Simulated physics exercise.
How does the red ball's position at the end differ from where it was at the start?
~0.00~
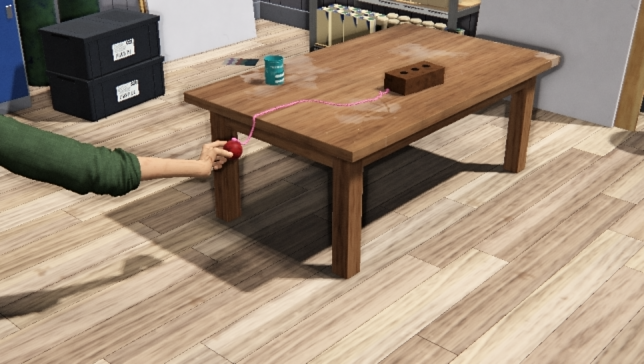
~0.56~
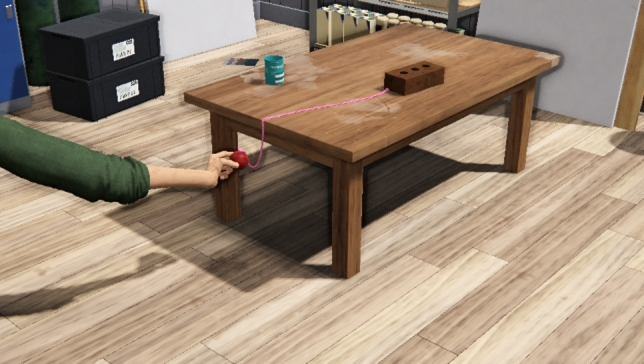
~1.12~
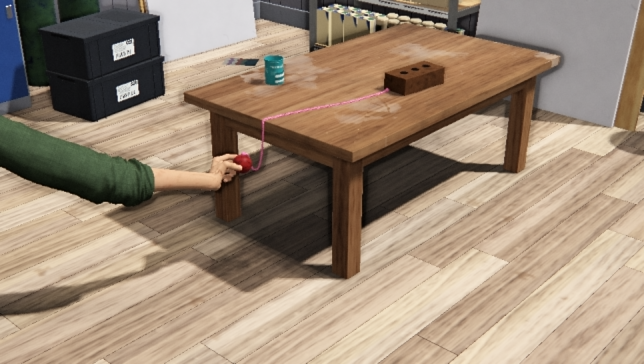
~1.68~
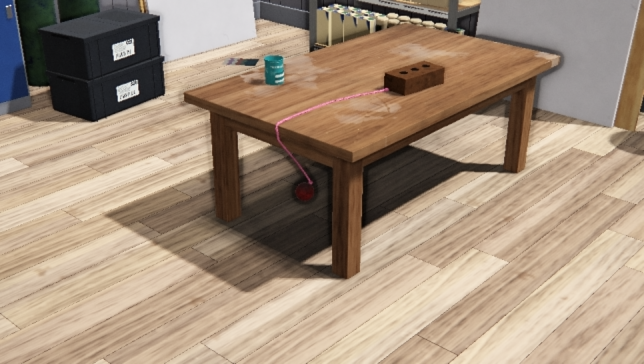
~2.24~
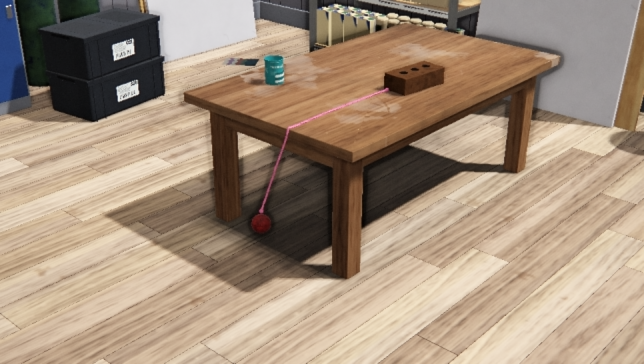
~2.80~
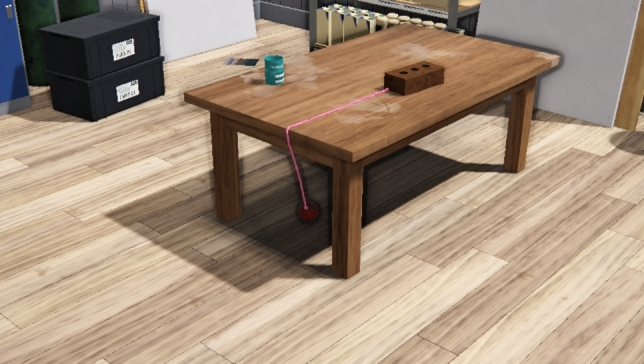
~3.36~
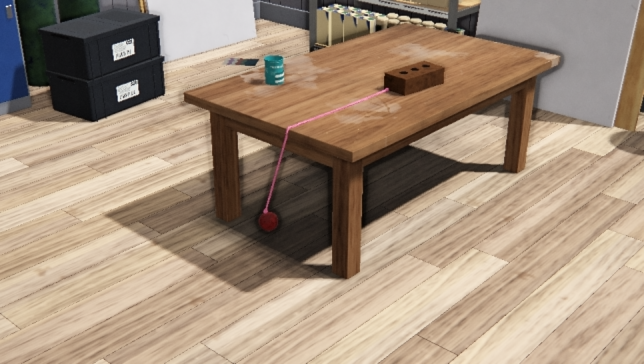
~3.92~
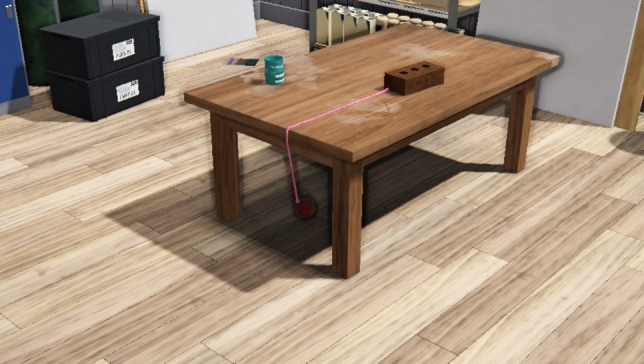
At the start the red ball is held in a hand near the table's left corner. By the end it hangs from the string, lower and farther right, below the table's edge.
